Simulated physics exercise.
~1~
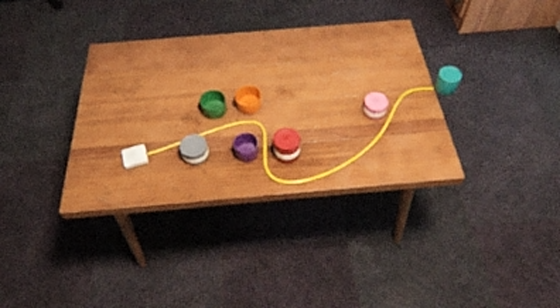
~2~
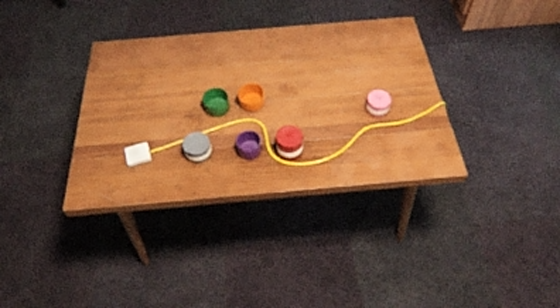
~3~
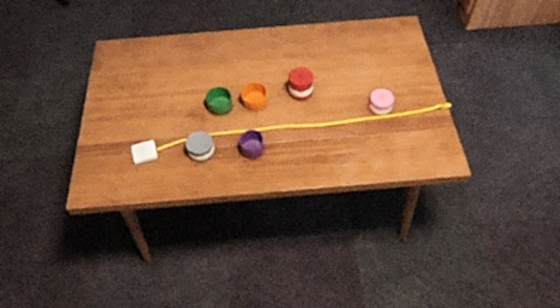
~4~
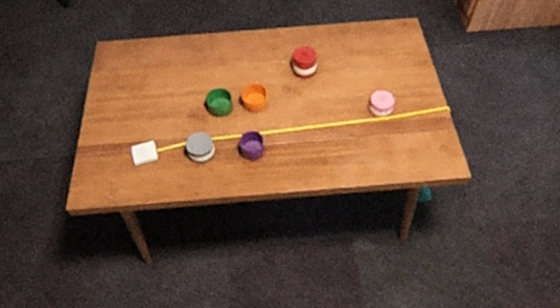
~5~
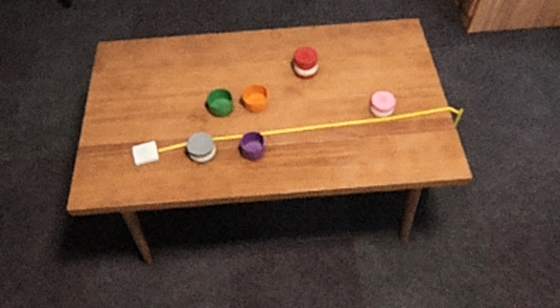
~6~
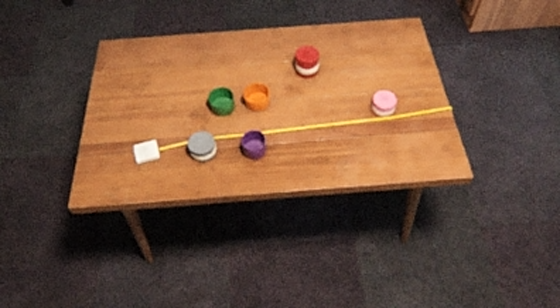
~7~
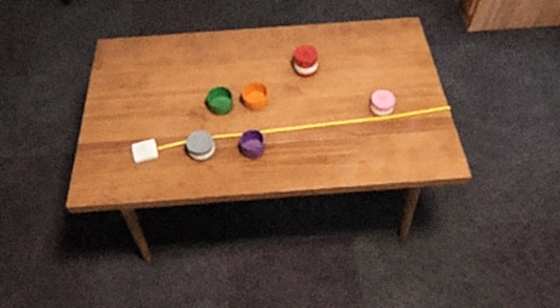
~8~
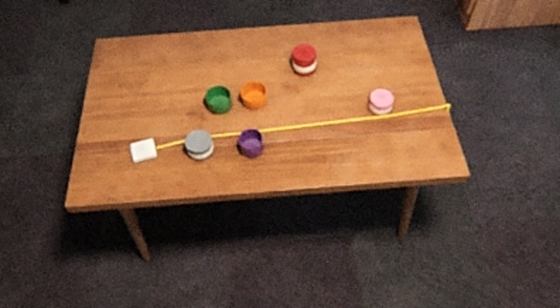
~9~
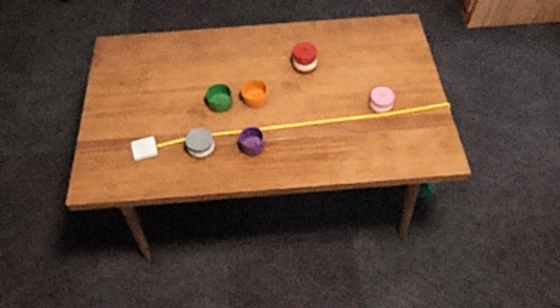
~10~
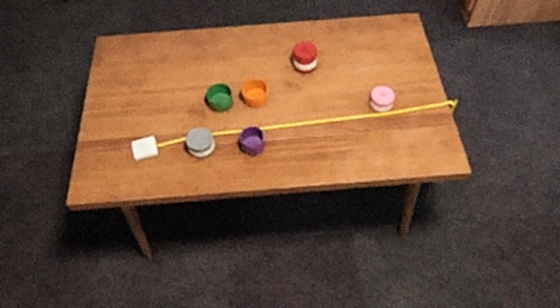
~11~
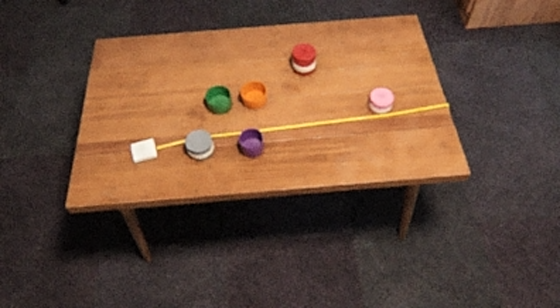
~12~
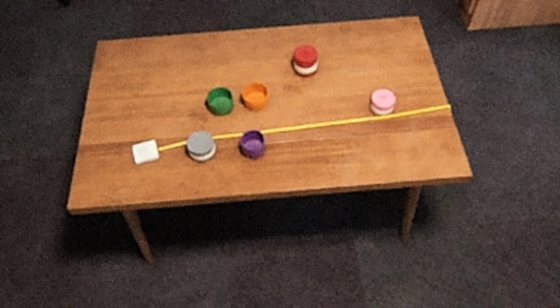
On a wooden table above a dark floor, a yellow cable winds from a white block at the left, past several cups and canisters, to a teal speaker just beyond the right edge. The speaker drops out of sight, and the curved cable pulls straight, sweeping the red tin up toward the back of the table. The tin slides a little farther and stops. Beneath the right end, the teal speaker shows briefly, disappears, then peeks out again as the cable's edge shifts slightly. Finally the cable lies taut across the table, the speaker out of view and the other items nearly unmoved.
